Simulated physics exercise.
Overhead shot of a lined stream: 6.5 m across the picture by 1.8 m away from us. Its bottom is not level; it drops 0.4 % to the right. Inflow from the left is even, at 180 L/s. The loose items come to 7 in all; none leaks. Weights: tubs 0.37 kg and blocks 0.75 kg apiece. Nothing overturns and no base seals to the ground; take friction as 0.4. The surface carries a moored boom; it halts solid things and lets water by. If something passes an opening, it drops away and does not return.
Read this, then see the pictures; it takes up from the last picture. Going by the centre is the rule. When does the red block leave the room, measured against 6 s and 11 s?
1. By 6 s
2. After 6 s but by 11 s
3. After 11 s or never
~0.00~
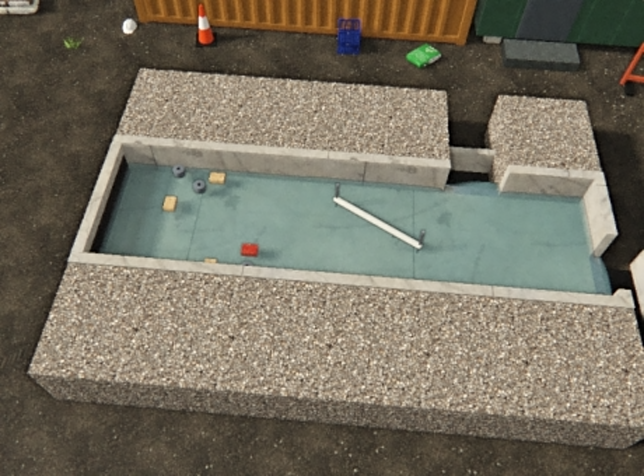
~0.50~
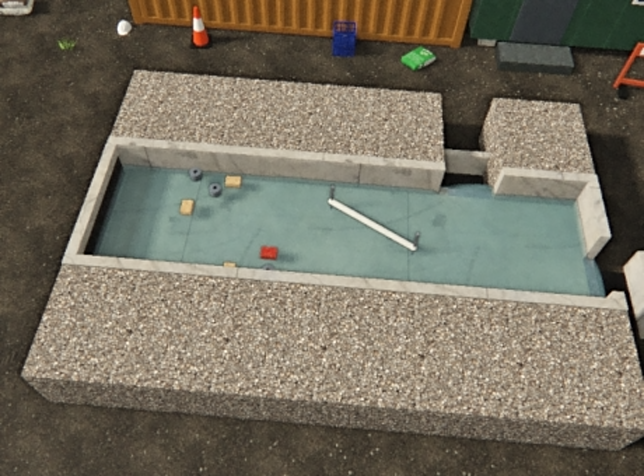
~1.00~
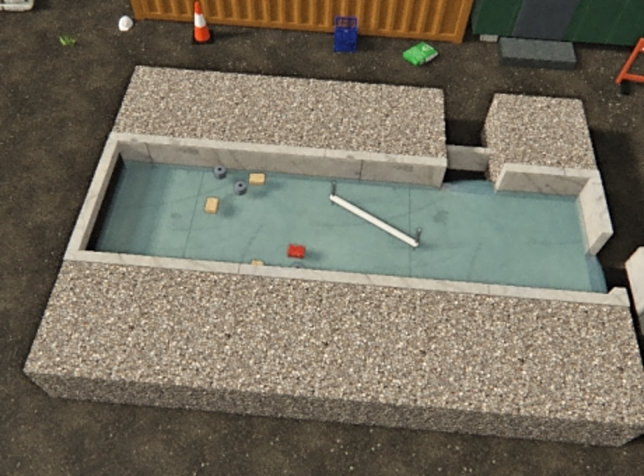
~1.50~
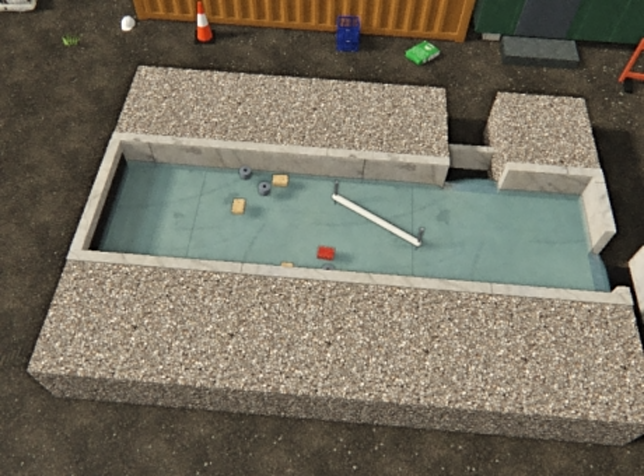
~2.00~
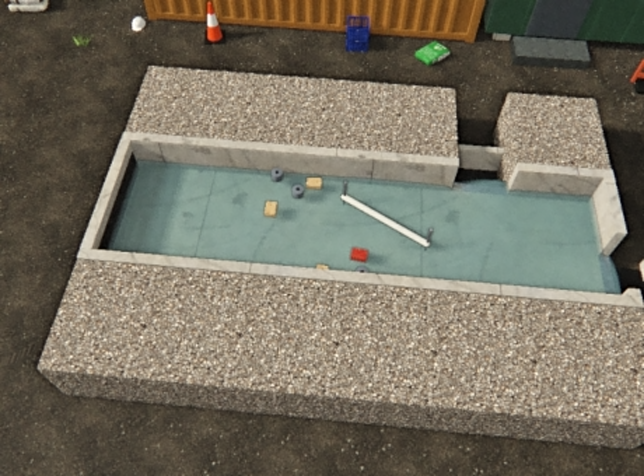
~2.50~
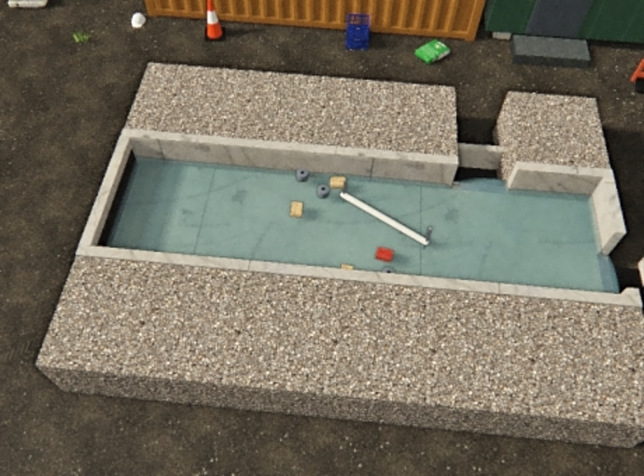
2.
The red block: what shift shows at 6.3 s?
Some 400 cm from the start.
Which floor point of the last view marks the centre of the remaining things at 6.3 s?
(495, 259).
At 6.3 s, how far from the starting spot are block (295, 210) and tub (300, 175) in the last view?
350 cm; gone out.
After 3.5 s the red block is near (434, 255), 2.3 m from its start, afloat; 0 of 7 are out; 7 afloat.
After 6.3 s the red block is near (546, 253), 3.8 m from its start, afloat; 2 of 7 are out; 5 afloat.
After 10.0 s the red block has gone out (at 7.9 s); 6 of 7 are out; 1 afloat.
After 14.0 s the red block has gone out (at 7.9 s); 7 of 7 are out; 0 afloat.
